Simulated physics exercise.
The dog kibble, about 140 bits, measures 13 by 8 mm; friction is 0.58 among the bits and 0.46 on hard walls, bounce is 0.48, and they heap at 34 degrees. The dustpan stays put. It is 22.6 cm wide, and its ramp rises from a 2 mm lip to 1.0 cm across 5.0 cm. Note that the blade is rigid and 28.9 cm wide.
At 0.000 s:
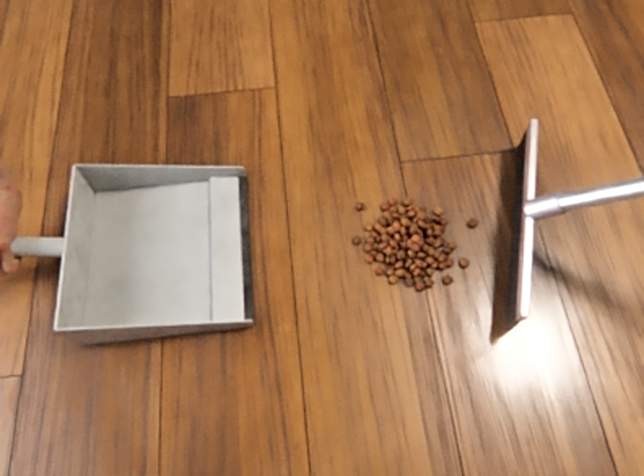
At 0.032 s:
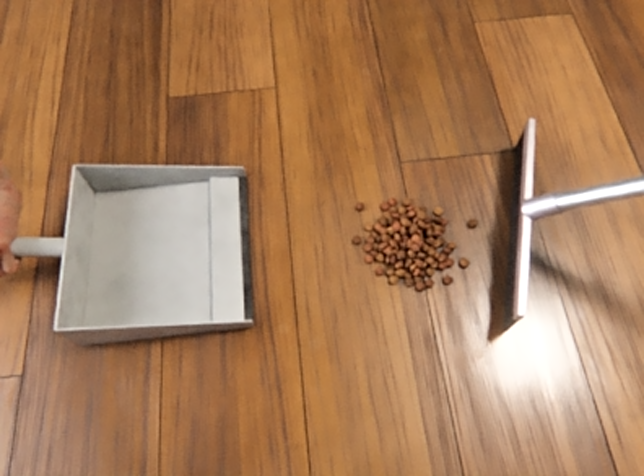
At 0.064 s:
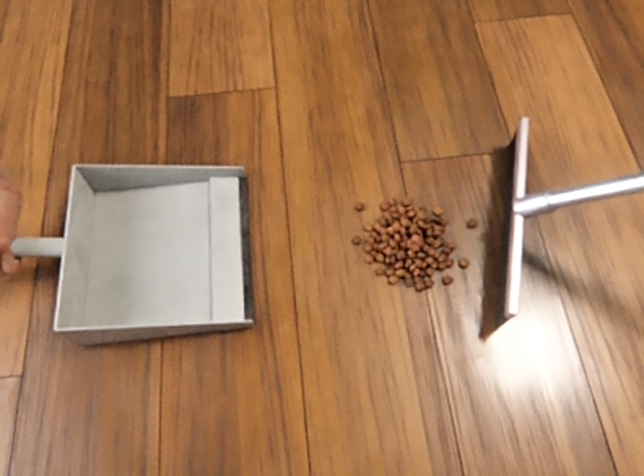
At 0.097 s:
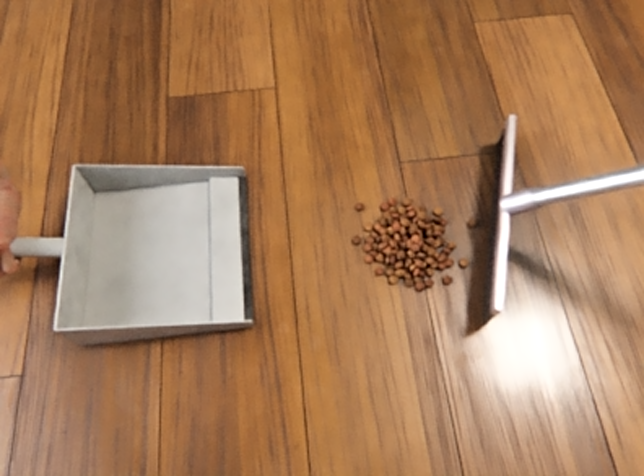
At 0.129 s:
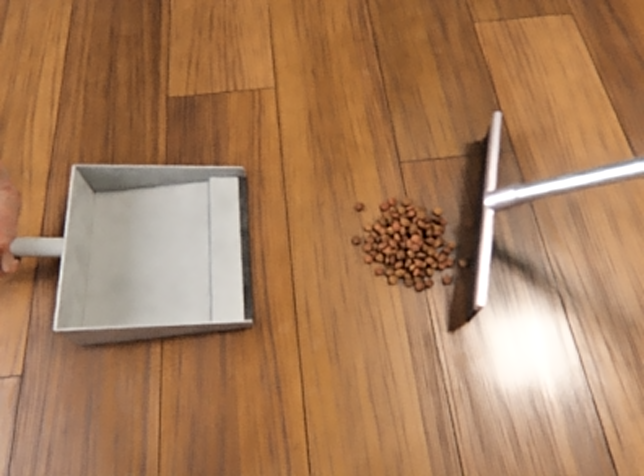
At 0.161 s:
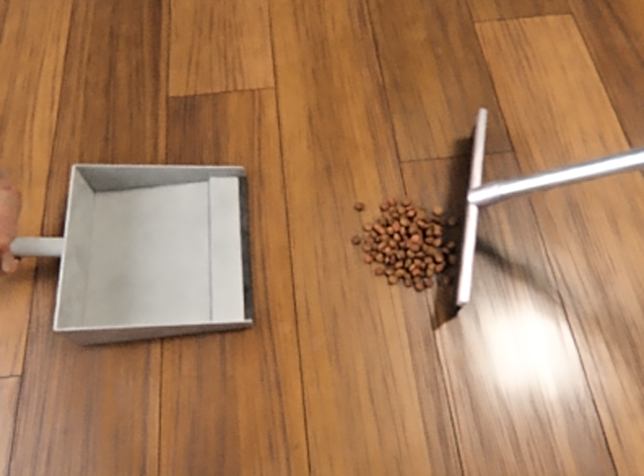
A hand at the left edge grips the handle of a grey metal dustpan lying on a brown wooden plank floor, seen from above at a slant. A small heap of reddish-brown kibble sits right of centre, with a thin upright blade on a silver pole to its right. The blade slides left to the heap's near-right edge, nudging a few pieces, while the pan and camera stay still.
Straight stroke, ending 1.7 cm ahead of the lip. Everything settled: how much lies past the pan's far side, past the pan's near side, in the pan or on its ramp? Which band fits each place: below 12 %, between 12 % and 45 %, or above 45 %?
Past the pan's far side: A respectable share; past the pan's near side: A meagre share; in the pan or on its ramp: A respectable share.
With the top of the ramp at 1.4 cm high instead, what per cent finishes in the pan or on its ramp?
With that ramp, near 20 per cent.
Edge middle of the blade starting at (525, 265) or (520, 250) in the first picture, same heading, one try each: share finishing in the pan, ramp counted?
Close to 5 in a hundred, then close to 15 in a hundred.
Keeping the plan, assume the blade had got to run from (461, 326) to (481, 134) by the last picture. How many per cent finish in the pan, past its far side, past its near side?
Per cent by place - pan 5, far side 0, near side 0.
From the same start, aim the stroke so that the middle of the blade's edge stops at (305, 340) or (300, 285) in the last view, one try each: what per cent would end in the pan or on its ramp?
Close to 0 and 5 in a hundred, in that order.
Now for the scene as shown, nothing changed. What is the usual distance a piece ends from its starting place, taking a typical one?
Some 22 cm.
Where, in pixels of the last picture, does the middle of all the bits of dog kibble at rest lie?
Approximately (257, 204) in the last picture.
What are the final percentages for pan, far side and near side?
Far side 20, near side 0, pan 20.
After 0.37 s, middle of the blade 18 cm from the lip; 0 % over the lip, far side 0 %, near side 0 %.
Then, at 0.50 s, middle of the blade 10 cm from the lip; 0 % over the lip, far side 5 %, near side 0 %.
Then, at 0.77 s, middle of the blade 6 cm from the lip; 20 % over the lip, far side 20 %, near side 0 %.
In the end, at 1.4 s, far side 20 %, near side 0 %, pan 20 %, in front of the lip or behind the blade 65 %.
